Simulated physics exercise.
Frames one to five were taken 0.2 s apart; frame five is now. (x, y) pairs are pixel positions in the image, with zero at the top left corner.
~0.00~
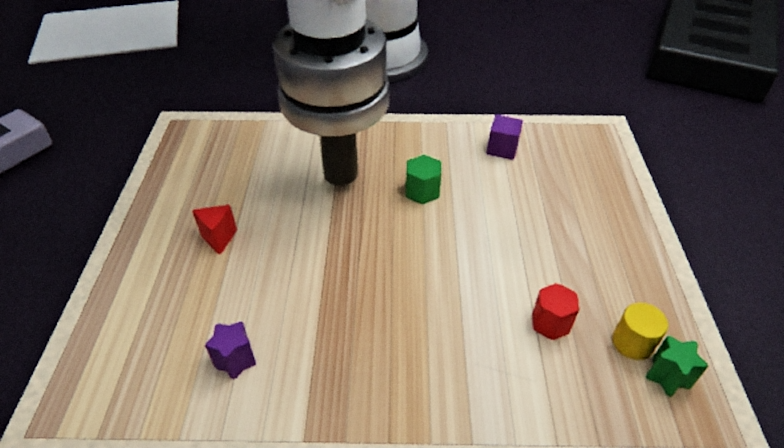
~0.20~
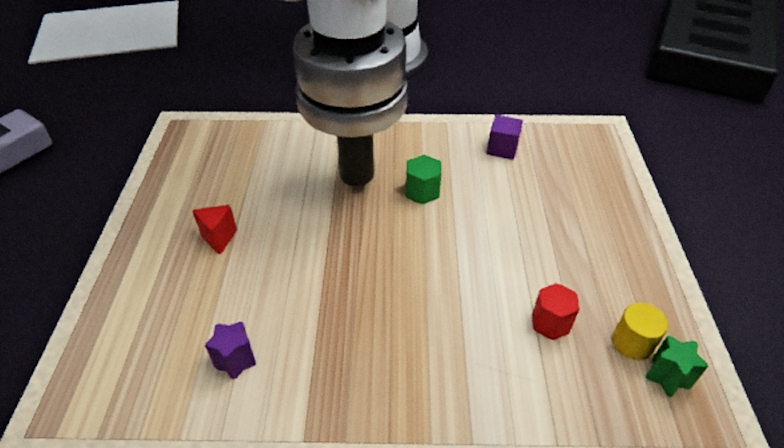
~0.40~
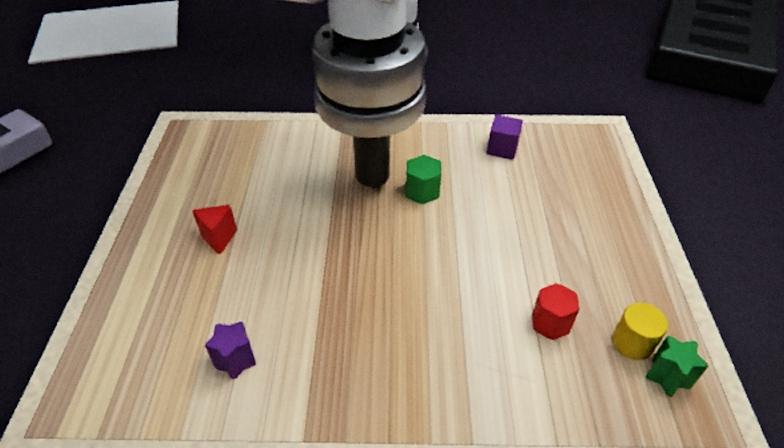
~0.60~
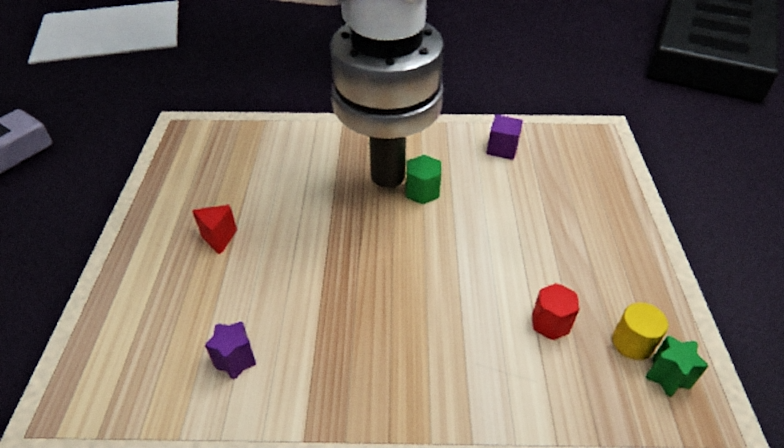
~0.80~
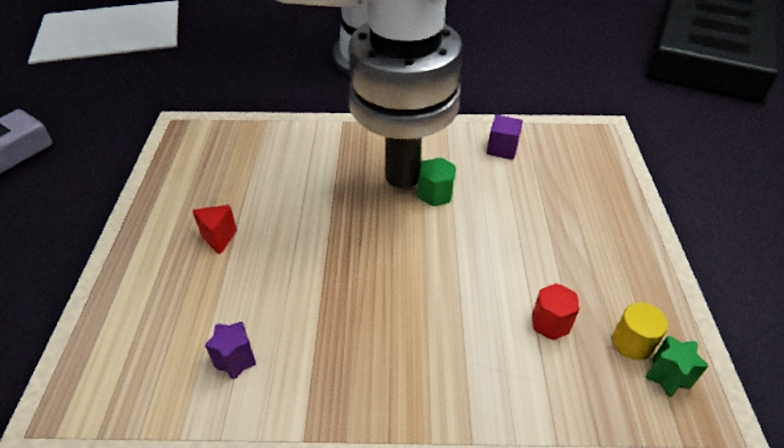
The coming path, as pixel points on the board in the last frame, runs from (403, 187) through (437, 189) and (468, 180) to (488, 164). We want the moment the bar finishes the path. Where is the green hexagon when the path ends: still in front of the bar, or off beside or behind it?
Final position: To the side or behind.
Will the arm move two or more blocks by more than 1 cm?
Answer: No.
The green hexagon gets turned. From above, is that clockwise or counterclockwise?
From above, it turns clockwise.
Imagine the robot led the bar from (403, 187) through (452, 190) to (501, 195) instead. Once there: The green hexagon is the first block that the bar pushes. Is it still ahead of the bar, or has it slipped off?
It keeps leading.
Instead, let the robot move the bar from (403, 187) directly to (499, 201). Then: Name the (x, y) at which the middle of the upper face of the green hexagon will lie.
Expect it around (539, 190).
What follows on the original path. One third of the way, bar at (438, 180); green hexagon at (473, 175), turned 20° clockwise.
Two thirds of the way, bar at (470, 171); green hexagon at (491, 177), turned 45° clockwise.
At the end, bar at (489, 155); green hexagon at (491, 177), turned 45° clockwise; purple four-sided block in place.
